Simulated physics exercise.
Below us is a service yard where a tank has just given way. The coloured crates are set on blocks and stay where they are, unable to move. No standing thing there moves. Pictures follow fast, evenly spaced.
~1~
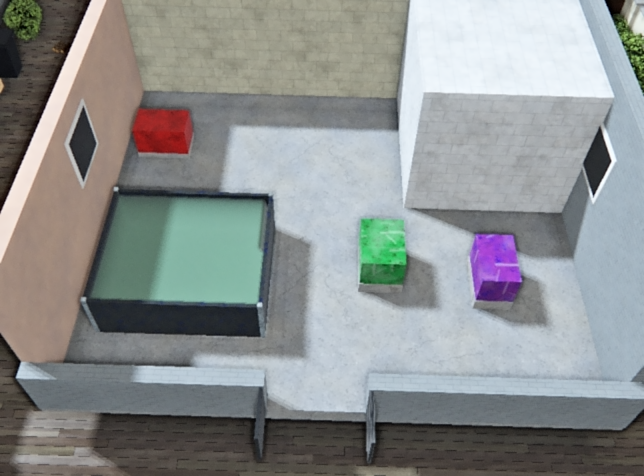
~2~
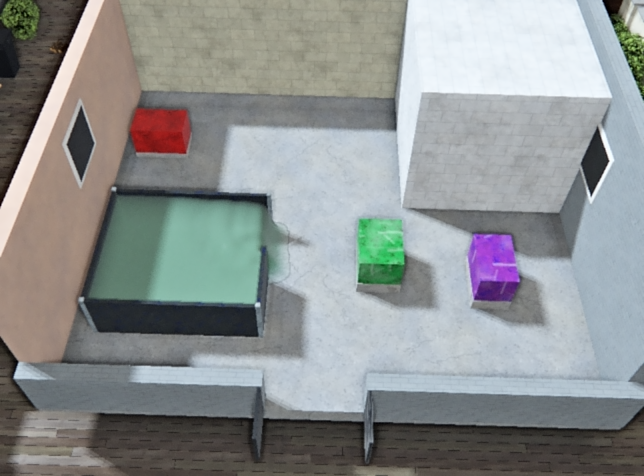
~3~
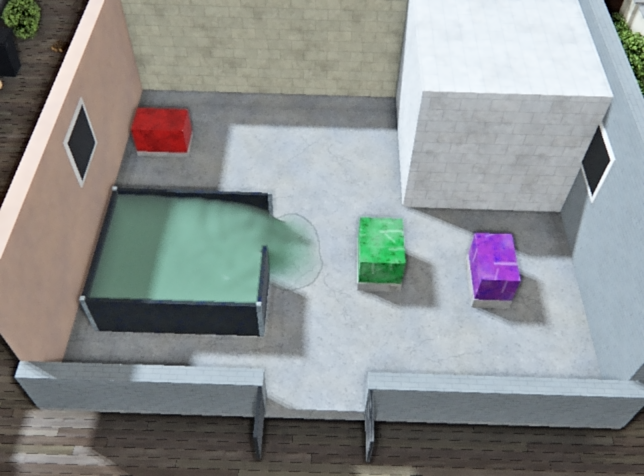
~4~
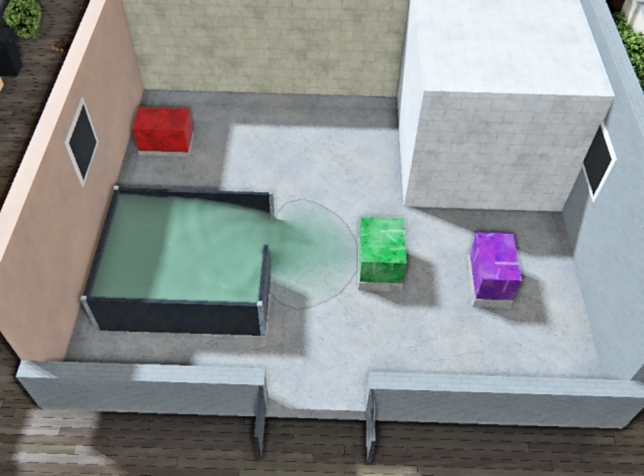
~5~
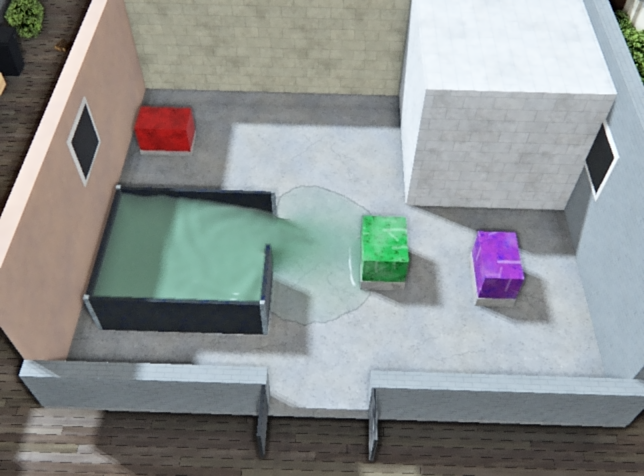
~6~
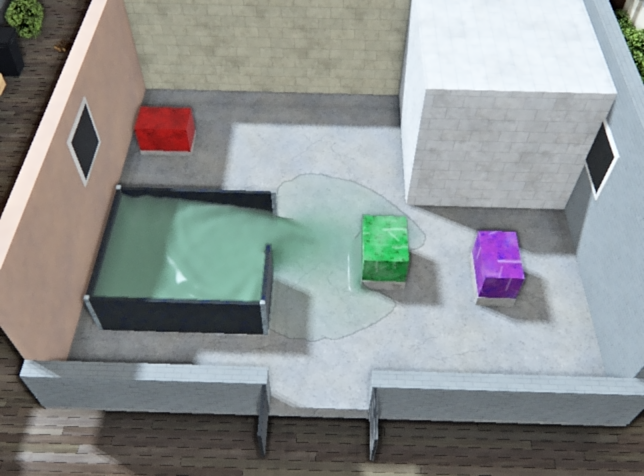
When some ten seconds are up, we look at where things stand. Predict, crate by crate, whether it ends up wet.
Red crate: Not safe. Green crate: Not safe. Purple crate: Safe.
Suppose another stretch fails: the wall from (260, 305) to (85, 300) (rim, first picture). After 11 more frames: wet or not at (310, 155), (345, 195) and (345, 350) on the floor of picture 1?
Spared, then spared, then sodden.
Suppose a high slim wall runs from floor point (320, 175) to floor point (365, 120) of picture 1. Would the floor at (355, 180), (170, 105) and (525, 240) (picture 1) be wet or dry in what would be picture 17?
Outcome by spot, in order - watered, unwatered, watered.
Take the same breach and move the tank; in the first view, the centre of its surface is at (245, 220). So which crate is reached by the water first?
My pick is the one in green.
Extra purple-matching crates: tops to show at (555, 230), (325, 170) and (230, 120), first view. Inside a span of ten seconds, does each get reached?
Order as asked: Flooded / flooded / unflooded.
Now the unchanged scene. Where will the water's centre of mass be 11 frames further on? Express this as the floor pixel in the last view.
I'd put it at around (274, 256).
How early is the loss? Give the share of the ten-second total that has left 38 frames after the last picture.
About 60 per cent.
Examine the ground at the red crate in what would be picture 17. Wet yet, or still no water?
At red not yet.
A moment on, water covers 25 % of the floor; the red crate not reached, the green crate water round its plinth, the purple crate water round its plinth.
Next, water covers 40 % of the floor; the red crate not reached, the green crate water round its plinth, the purple crate water round its plinth.
Then, water covers 65 % of the floor; the red crate not reached, the green crate water round its plinth, the purple crate water round its plinth.
Later, water covers 95 % of the floor; the red crate water round its plinth, the green crate water round its plinth, the purple crate water round its plinth.
In the end, water covers 100 % of the floor; the red crate was topped, the green crate was topped, the purple crate stayed above the water.
